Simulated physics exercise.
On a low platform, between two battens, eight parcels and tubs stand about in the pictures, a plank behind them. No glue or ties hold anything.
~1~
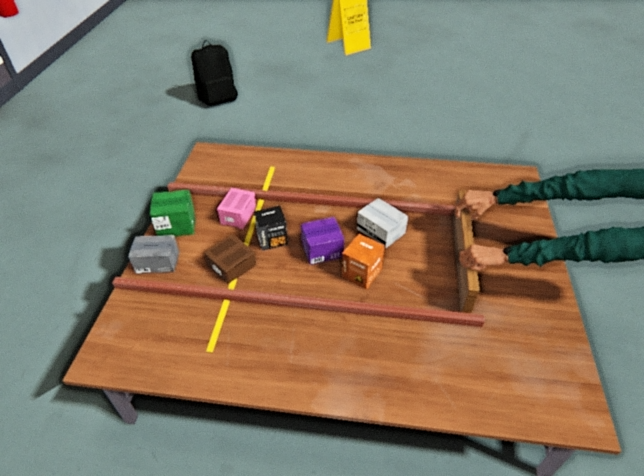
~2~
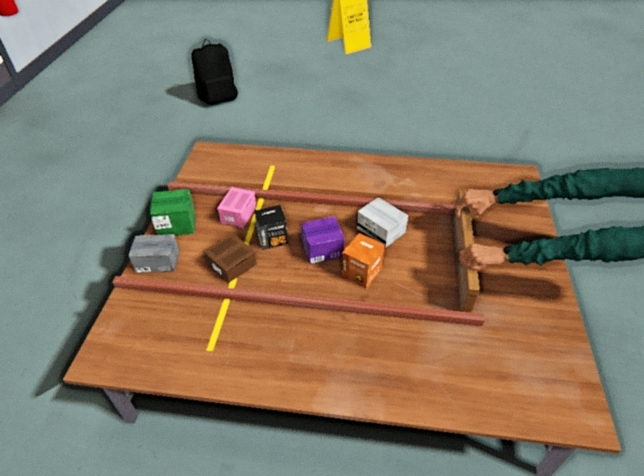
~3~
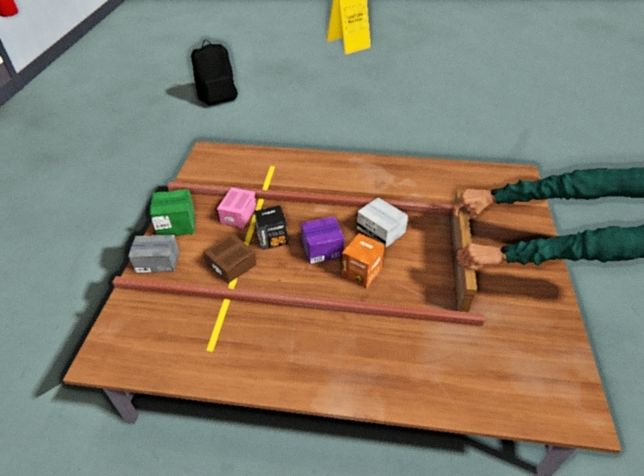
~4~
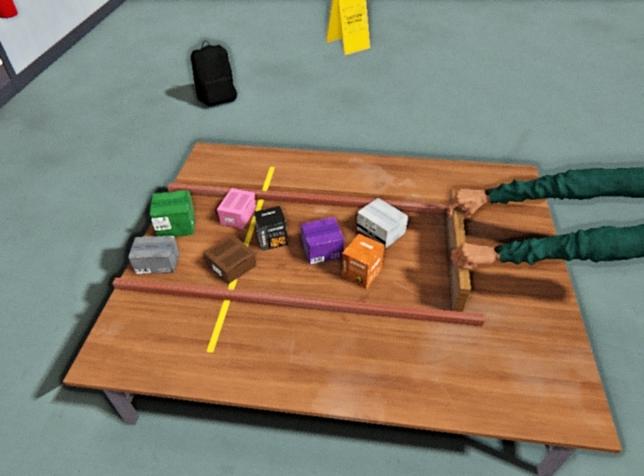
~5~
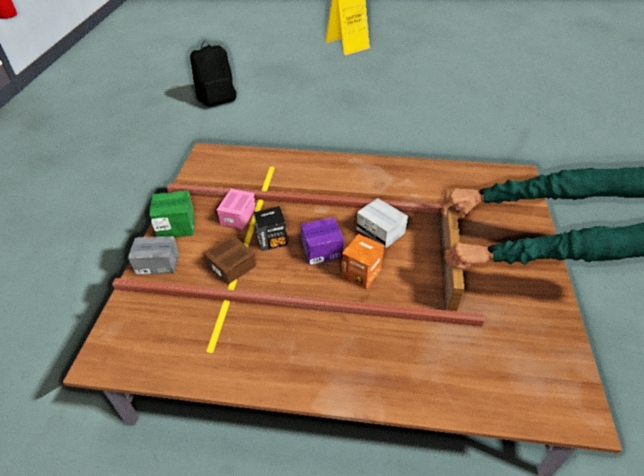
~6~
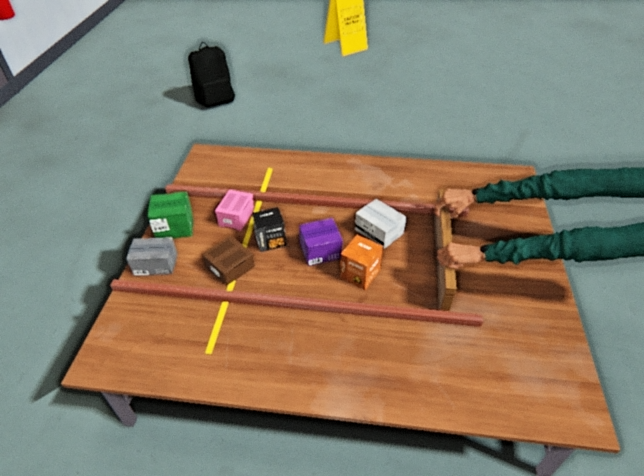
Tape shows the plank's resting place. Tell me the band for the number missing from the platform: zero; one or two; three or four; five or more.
That band is zero.
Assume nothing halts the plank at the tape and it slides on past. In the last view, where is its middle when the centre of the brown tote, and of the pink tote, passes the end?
I reckon its middle sits around (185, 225) and then around (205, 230).
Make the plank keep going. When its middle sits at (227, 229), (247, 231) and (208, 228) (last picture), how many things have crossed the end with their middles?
0; 0; 2.
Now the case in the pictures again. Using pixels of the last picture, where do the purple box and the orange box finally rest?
The purple box comes to rest close to (211, 234), while the orange box rests close to (221, 256).
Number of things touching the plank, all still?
The count is 2.
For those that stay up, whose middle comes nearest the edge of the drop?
The grey box winds up nearest.
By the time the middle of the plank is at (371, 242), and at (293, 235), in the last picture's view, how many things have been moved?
The first number is 2, the next one 5.
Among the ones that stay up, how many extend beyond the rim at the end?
Things overhanging at the end: 2.
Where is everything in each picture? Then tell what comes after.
The first picture shows grey box (155, 254); green parcel (174, 214); pink tote (238, 209); plank (464, 249); tape (247, 242).
The second picture shows green parcel (174, 213); plank (464, 248).
The third picture shows pink tote (238, 208); brown tote (231, 258).
The fourth picture shows grey box (155, 255); white parcel (382, 223).
The fifth picture shows green parcel (173, 215); black box (271, 229).
The sixth picture shows grey box (153, 256); green parcel (172, 216); pink tote (236, 210); plank (444, 248); tape (245, 244).
A little later, none off yet; grey box at rest near (153, 256); green parcel at rest near (172, 216); pink tote at rest near (236, 210).
Next, none off yet; grey box at rest near (153, 256); green parcel at rest near (172, 216); pink tote shifted a little near (225, 205).
When it is over, the number that fall off is zero.
